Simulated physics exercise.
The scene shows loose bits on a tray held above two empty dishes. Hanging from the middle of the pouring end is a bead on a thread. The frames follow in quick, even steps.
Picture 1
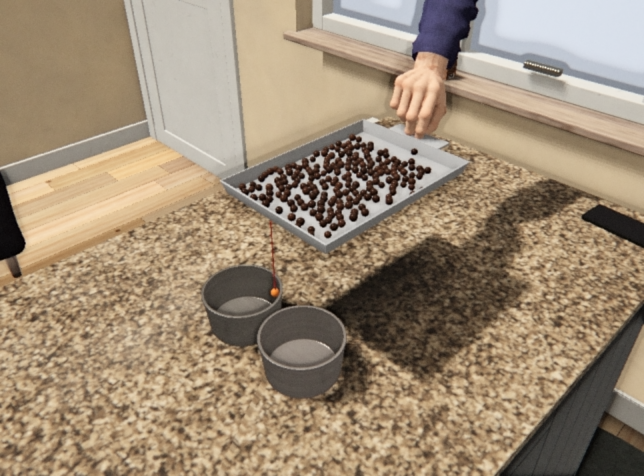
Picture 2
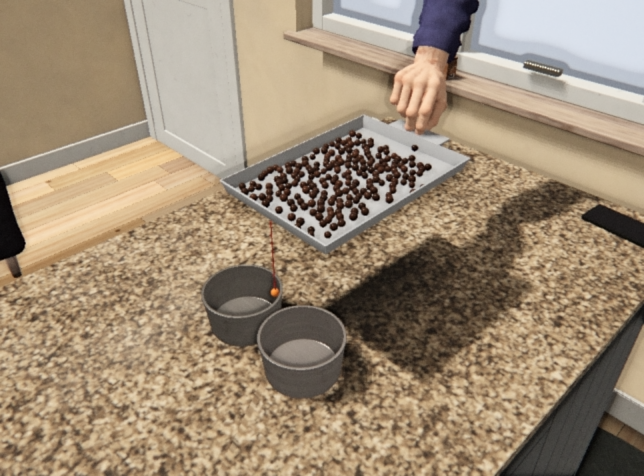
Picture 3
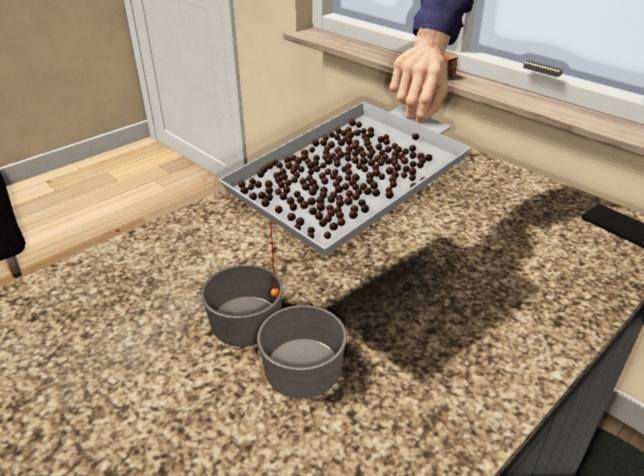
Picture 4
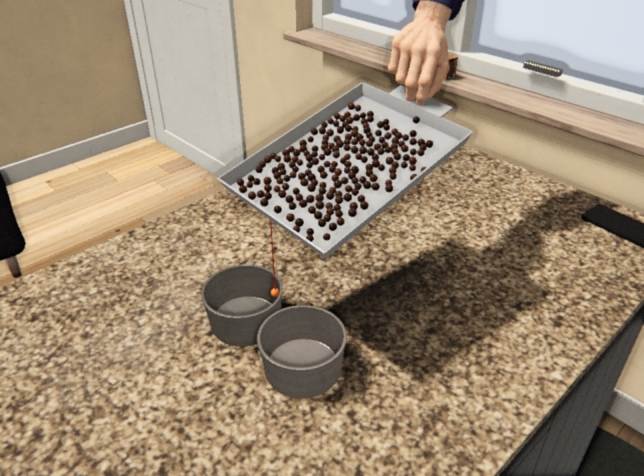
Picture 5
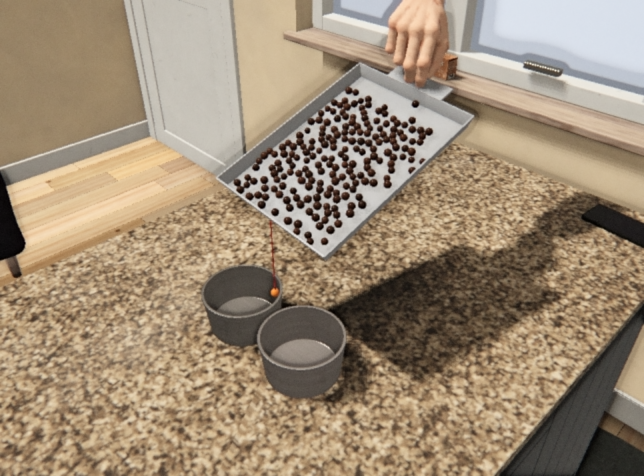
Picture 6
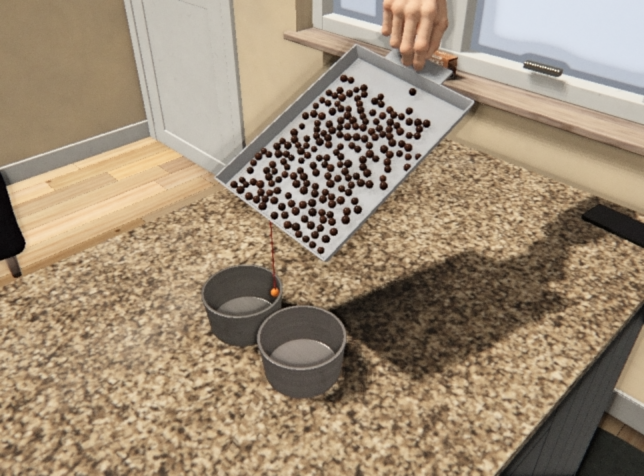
A hand tilted a gray tray of chocolate balls more and more steeply above two empty dishes on a speckled counter, raising the far end until most of the balls were shifting across it.
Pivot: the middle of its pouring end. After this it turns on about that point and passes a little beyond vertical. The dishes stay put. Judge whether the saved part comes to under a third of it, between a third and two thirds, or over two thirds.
The saved part comes to between a third and two thirds of it.
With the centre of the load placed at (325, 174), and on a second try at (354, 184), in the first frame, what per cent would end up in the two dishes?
The first start gives 50 percent and the second 60 percent.
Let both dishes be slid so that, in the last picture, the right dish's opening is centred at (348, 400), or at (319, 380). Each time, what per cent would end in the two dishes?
Roughly 70 % and 70 %.
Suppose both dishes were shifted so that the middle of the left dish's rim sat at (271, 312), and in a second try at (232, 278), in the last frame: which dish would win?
First the right-hand dish, then the dish on the right.
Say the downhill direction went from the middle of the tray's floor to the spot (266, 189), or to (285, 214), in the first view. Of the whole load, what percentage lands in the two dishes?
For the first it's near 50 %, for the second near 40 %.
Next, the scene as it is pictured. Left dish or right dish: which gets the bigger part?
The one on the right.
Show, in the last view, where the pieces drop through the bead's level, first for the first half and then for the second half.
Around (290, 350) first; around (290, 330) second.
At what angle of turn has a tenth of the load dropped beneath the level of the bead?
A tilt of roughly 75°.
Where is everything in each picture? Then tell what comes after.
In the first frame, corners of the pouring end near (226, 181) and (326, 240), level; middle of the load near (336, 180), chocolate balls; left dish near (212, 321); right dish near (270, 372); bead on its thread near (275, 293).
In the second frame, corners of the pouring end near (226, 180) and (326, 241), tipped barely, lowest at the right corner; middle of the load near (336, 178).
In the third frame, corners of the pouring end near (225, 179) and (325, 244), tipped a little, lowest at the right corner; middle of the load near (335, 172).
In the fourth frame, corners of the pouring end near (224, 178) and (324, 247), tipped a little, lowest at the right corner; middle of the load near (334, 164).
In the fifth frame, corners of the pouring end near (222, 177) and (324, 251), tipped clearly, lowest at the right corner; middle of the load near (332, 159), near a quarter on the move.
In the sixth frame, corners of the pouring end near (220, 177) and (324, 254), tipped clearly, lowest at the right corner; middle of the load near (327, 158), all but a few on the move; left dish near (212, 321); right dish near (270, 372).
Shortly afterwards, tray tipped steeply; near half on the tray; a little in the right dish; only a few outside both; near a third in the air.
Next, tray tipped past a quarter turn; near half in the right dish; only a few in the left dish; near half outside both; a little in the air.
Some moments later, tray tipped past a quarter turn; near half in the right dish; only a few in the left dish; near half outside both.
In the end, tray tipped past a quarter turn; near half in the right dish; only a few in the left dish; near half outside both.
